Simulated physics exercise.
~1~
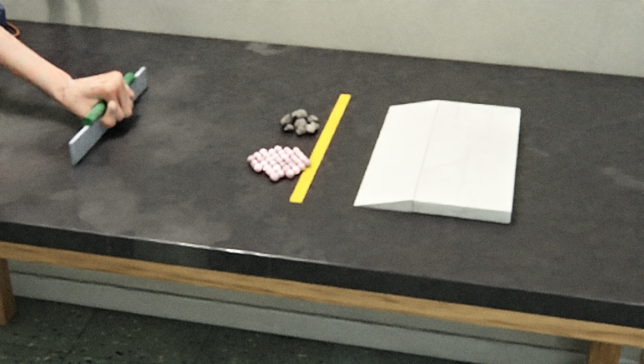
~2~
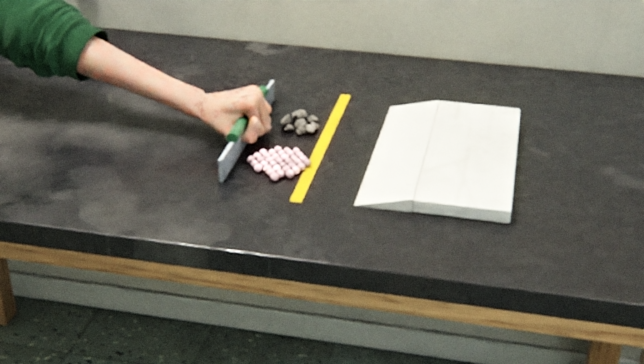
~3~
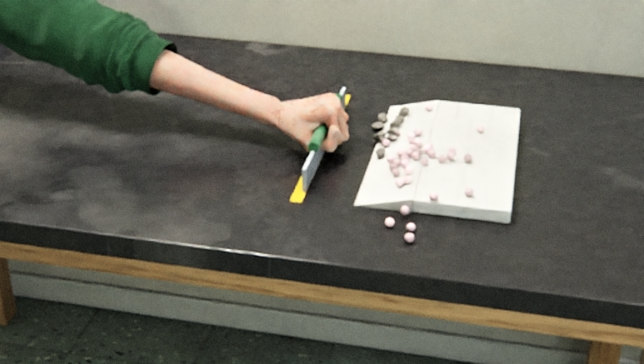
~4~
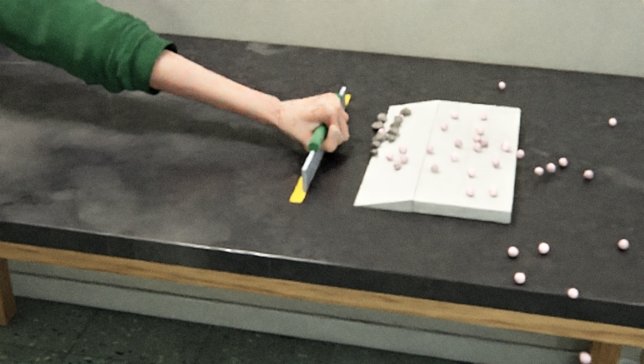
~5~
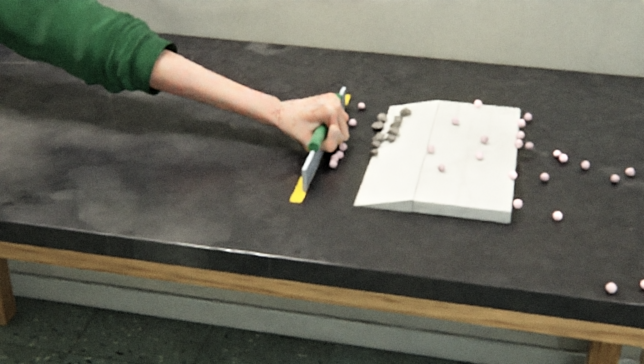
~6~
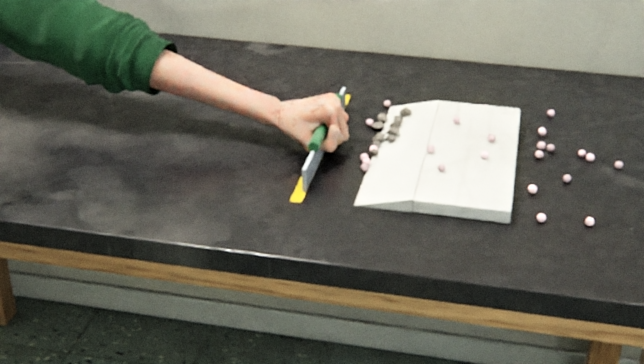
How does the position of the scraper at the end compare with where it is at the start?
At the start the scraper is at the left side of the table, well away from the loose pieces, and at the end it stands farther right, on the yellow tape just before the white ramp.
We see a hand push a scraper rightward across a dark table, sweeping pink and dark gray pieces toward a white ramp; it stops at the yellow tape, most pink pieces end up beyond the ramp, and the gray ones stay around its lower left edge.
